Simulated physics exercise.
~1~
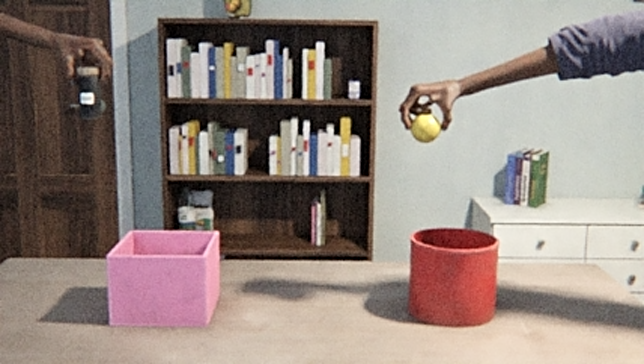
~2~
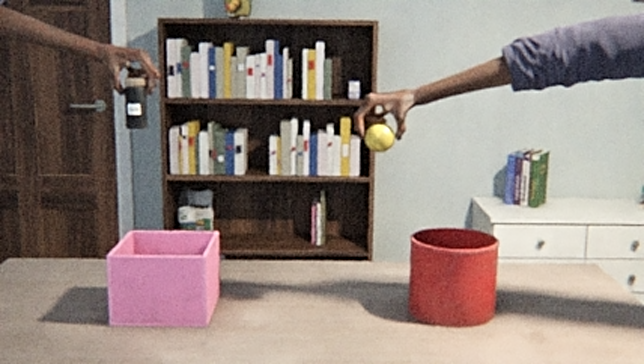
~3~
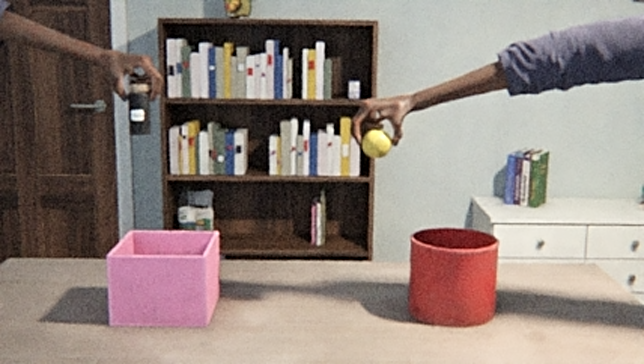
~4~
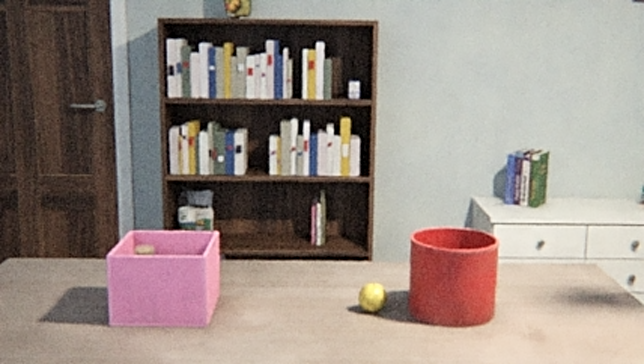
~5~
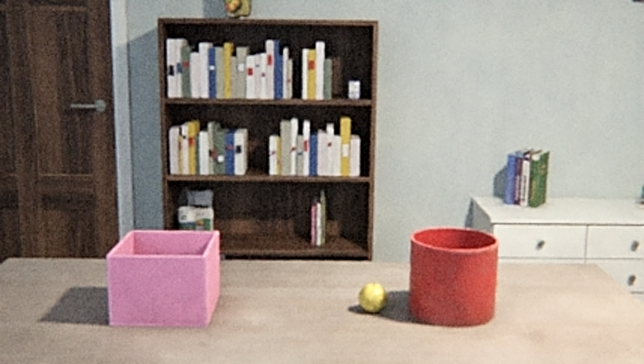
A black shaker drops into the pink crate while a yellow apple lands beside the red pot.
